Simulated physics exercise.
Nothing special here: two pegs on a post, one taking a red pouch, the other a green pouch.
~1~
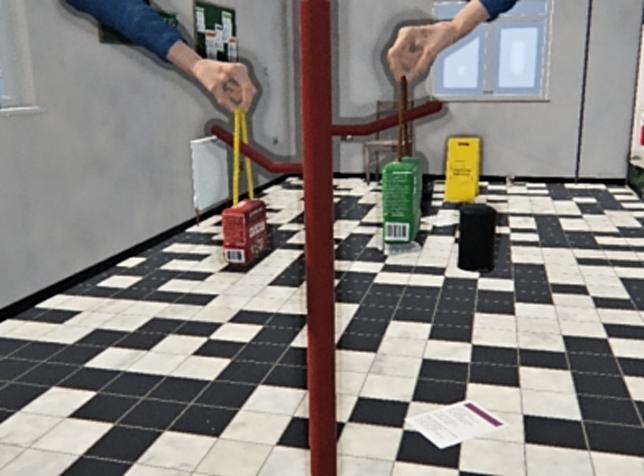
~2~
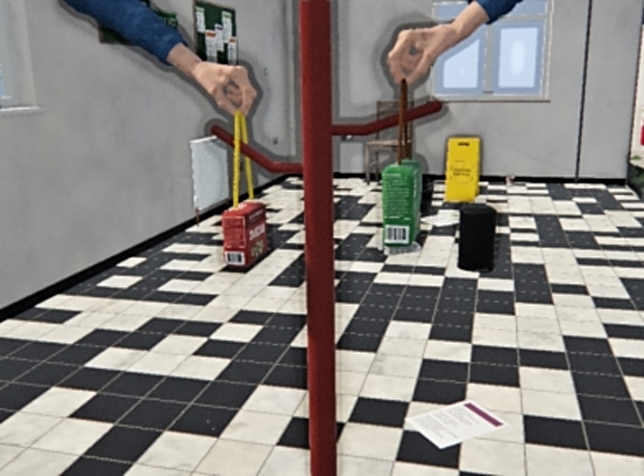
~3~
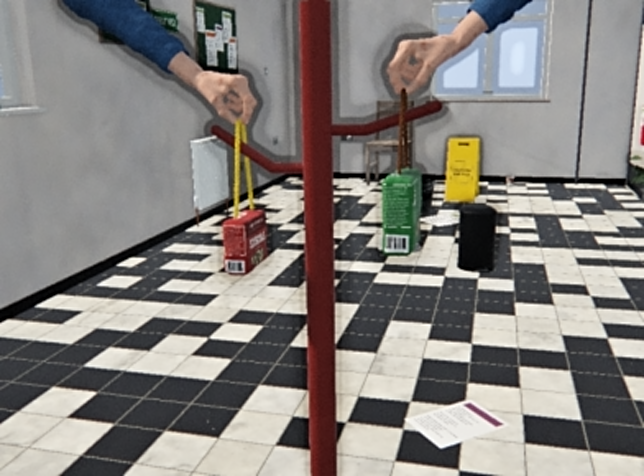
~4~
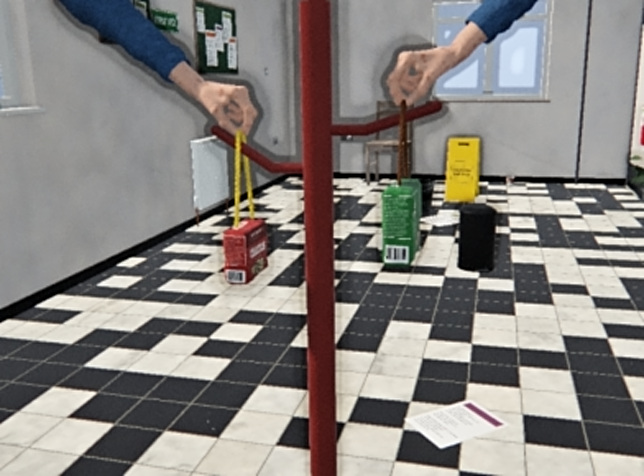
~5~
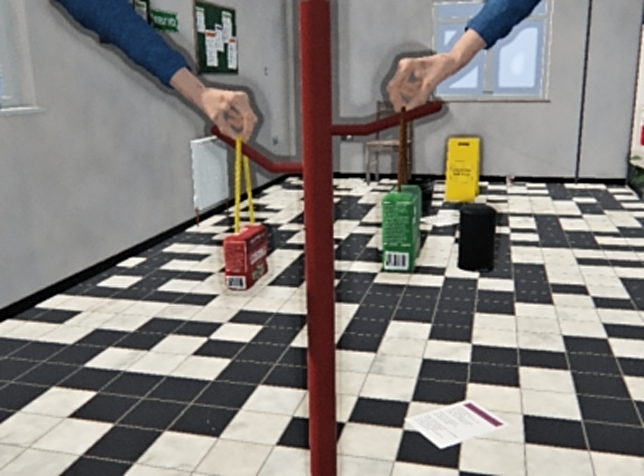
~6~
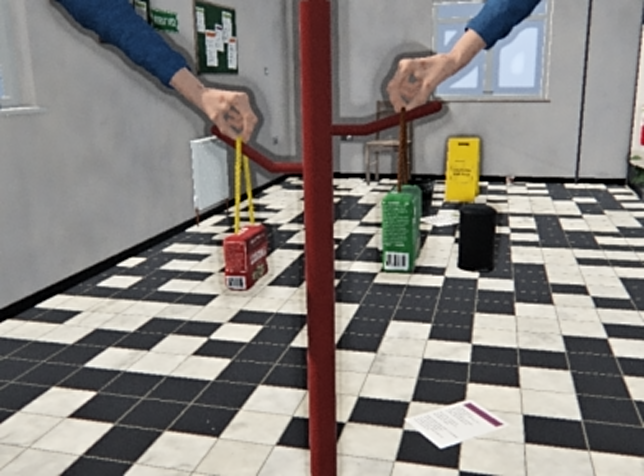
Two hands held a red pouch and a green pouch by their straps beside a red post with two arms, and lowered both slightly above a black and white checkered floor.
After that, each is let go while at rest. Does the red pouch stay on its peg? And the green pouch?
The red pouch remains up, the green pouch remains up.
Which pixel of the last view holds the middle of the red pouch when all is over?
(317, 283).
Then, 0.38 s on from there, red pouch still up near (290, 280); green pouch still up near (398, 232).
Then, 0.80 s on from there, red pouch still up near (296, 283); green pouch still up near (389, 234).
In the end, red pouch still up near (318, 283); green pouch still up near (385, 235). The red pouch remains on its peg and the green pouch stays hanging.
